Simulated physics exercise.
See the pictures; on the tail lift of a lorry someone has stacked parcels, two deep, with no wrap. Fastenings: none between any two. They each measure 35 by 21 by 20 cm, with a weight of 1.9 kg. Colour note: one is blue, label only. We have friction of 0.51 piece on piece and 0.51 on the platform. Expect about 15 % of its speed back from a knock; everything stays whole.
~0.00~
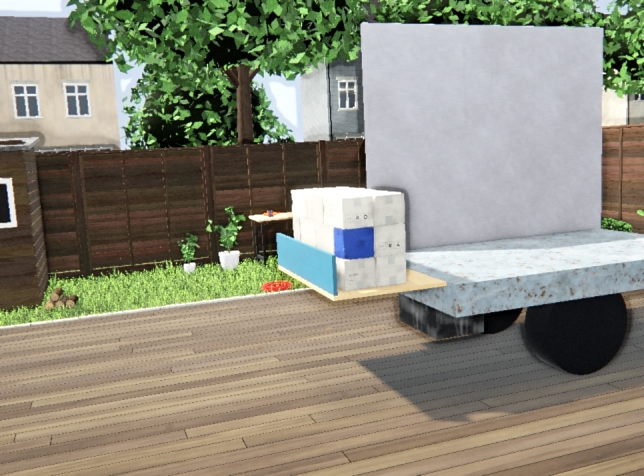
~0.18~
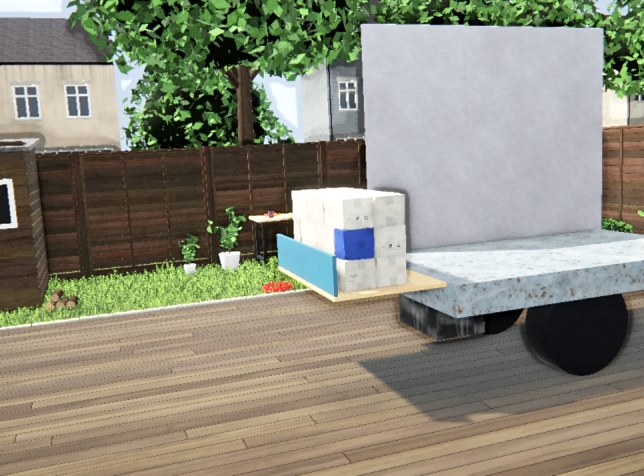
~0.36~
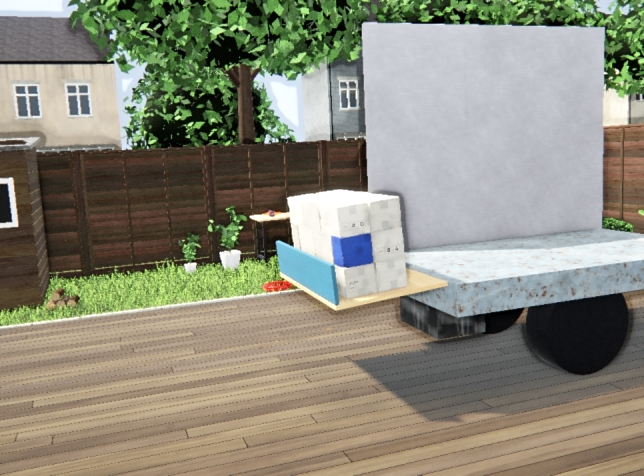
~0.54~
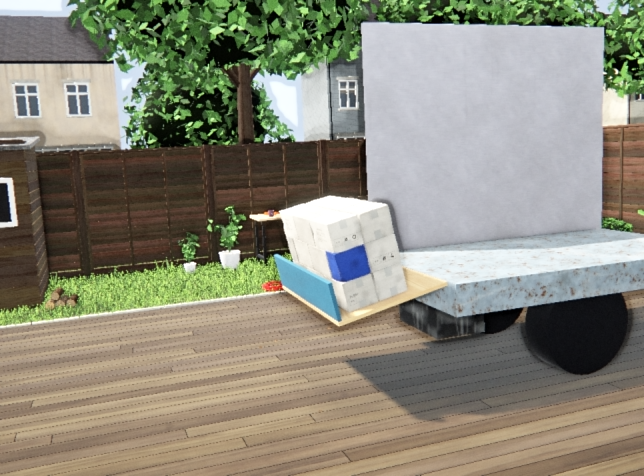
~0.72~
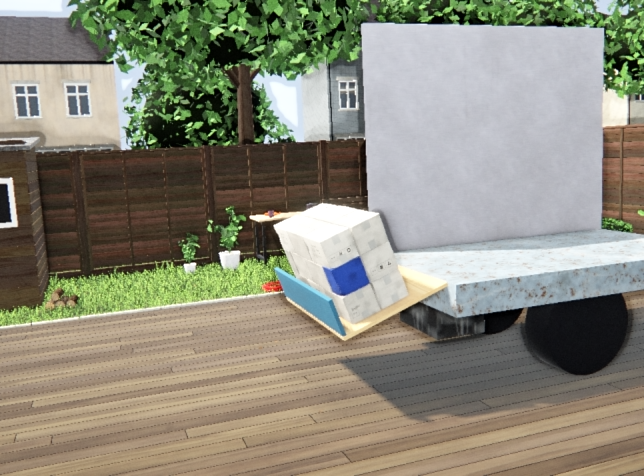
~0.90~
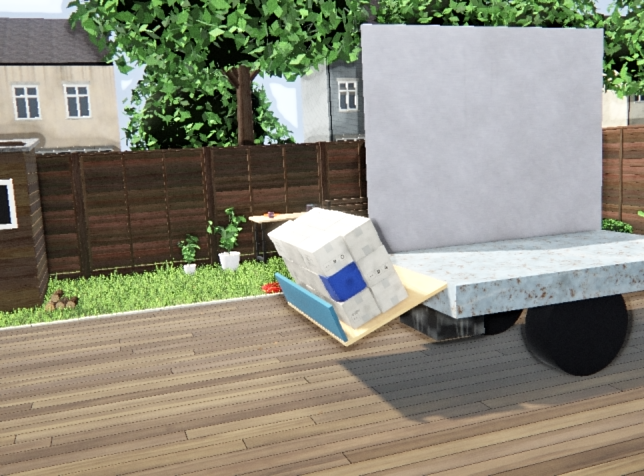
On a decked yard, a lorry's tail lift tilting steadily down to the left, its stacked white and blue parcels leaning with it.
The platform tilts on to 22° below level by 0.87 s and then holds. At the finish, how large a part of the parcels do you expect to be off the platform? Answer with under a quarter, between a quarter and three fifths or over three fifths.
I would say fewer than one in four of them.
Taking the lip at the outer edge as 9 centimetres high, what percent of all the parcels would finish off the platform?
You'd get 50 in a hundred.
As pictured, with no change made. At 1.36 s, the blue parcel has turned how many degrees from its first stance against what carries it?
Tilt: Approx. 20°.
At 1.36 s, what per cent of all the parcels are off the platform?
15 per cent by then.
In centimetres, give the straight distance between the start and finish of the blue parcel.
Approx. displacement of blue: 30 cm.
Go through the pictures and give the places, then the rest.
In the first frame (places mark the middle of the side facing us; leans and shifts are taken against what carries them), platform's outer corner (336, 299) slope 0°; blue parcel (359, 244); nothing disturbed.
Platform's outer corner (336, 299) slope 0°; blue parcel (359, 244), in the second frame.
Platform's outer corner (338, 308) slope 5°; blue parcel (357, 251), in the third frame.
Platform's outer corner (341, 324) slope 12°; blue parcel (353, 264), in the fourth frame.
Platform's outer corner (346, 338) slope 20°; blue parcel (351, 277), in the fifth frame.
Platform's outer corner (348, 344) slope 22°; blue parcel (348, 283) leaning 4°; steepest lean 4°, the parcel at (300, 234); 16 disturbed, none off the platform, in the sixth frame.
After 1.06 s, slope 22°; none of the 20 parcels off the platform, 19 disturbed; blue parcel leaning 11°.
After 1.36 s, slope 22°; 3 of the 20 parcels off the platform; blue parcel leaning 18°.
By the end (1.8 s), slope 22°; 3 of the 20 parcels off the platform; blue parcel leaning 17°. That is 15 per cent. As the last picture would show them, middles, blue parcel near (332, 285).
